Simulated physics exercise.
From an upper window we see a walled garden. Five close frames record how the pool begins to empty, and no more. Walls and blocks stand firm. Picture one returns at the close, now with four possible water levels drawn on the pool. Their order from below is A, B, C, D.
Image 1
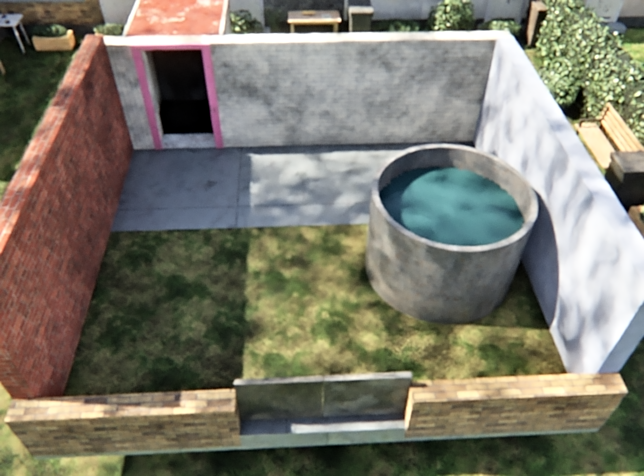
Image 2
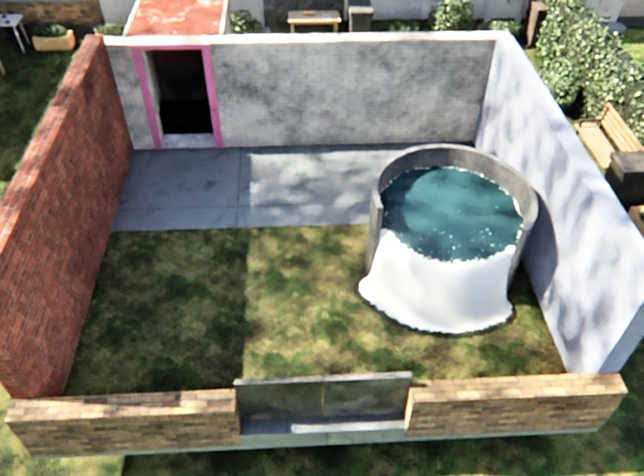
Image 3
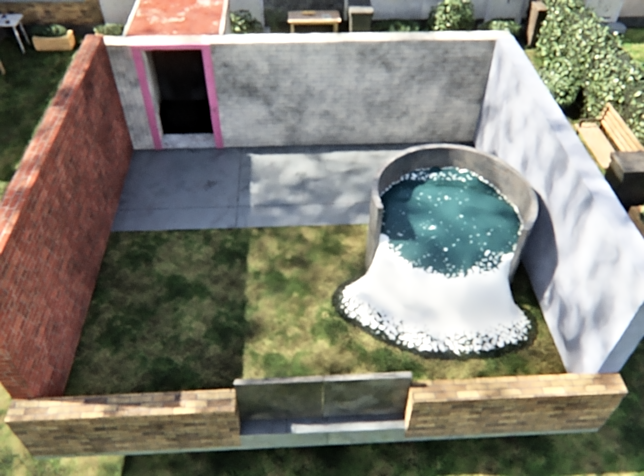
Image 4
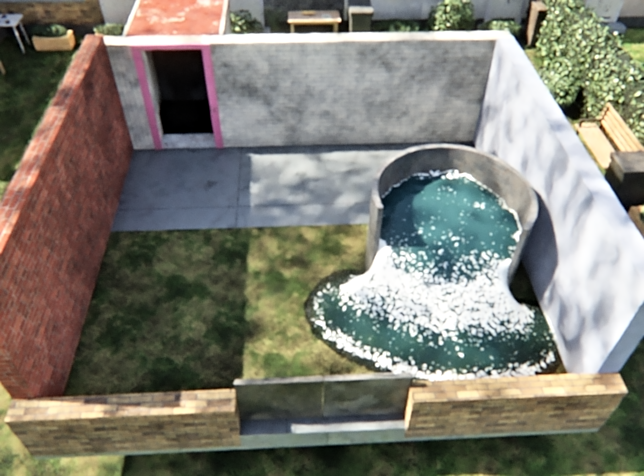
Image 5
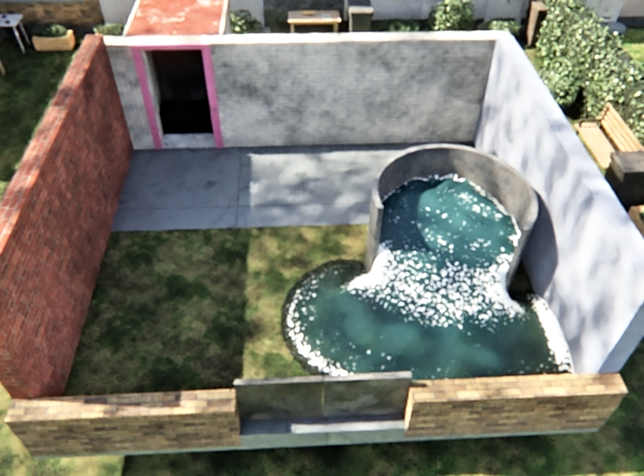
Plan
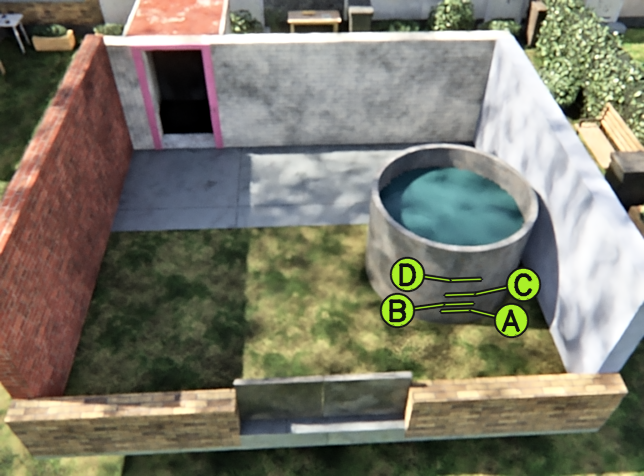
A round grey pool in a walled garden opened at its front, and blue-green water poured out in a white, foamy rush, spreading across the grass toward the low brick front wall and leftward.
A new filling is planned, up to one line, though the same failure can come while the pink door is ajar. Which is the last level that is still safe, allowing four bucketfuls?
The limit is D.
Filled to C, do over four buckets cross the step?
No, not at all.
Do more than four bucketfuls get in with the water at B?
No, that is safe.
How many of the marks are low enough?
All of the four.
On the marked copy, A at (456, 310); B at (458, 304); C at (460, 294); D at (465, 279); from the bottom up A, B, C, D.
If A is chosen, nothing gets over.
If B is chosen, nothing gets over.
If C is chosen, nothing gets over.
If D is chosen, a splash gets over, under a bucket.
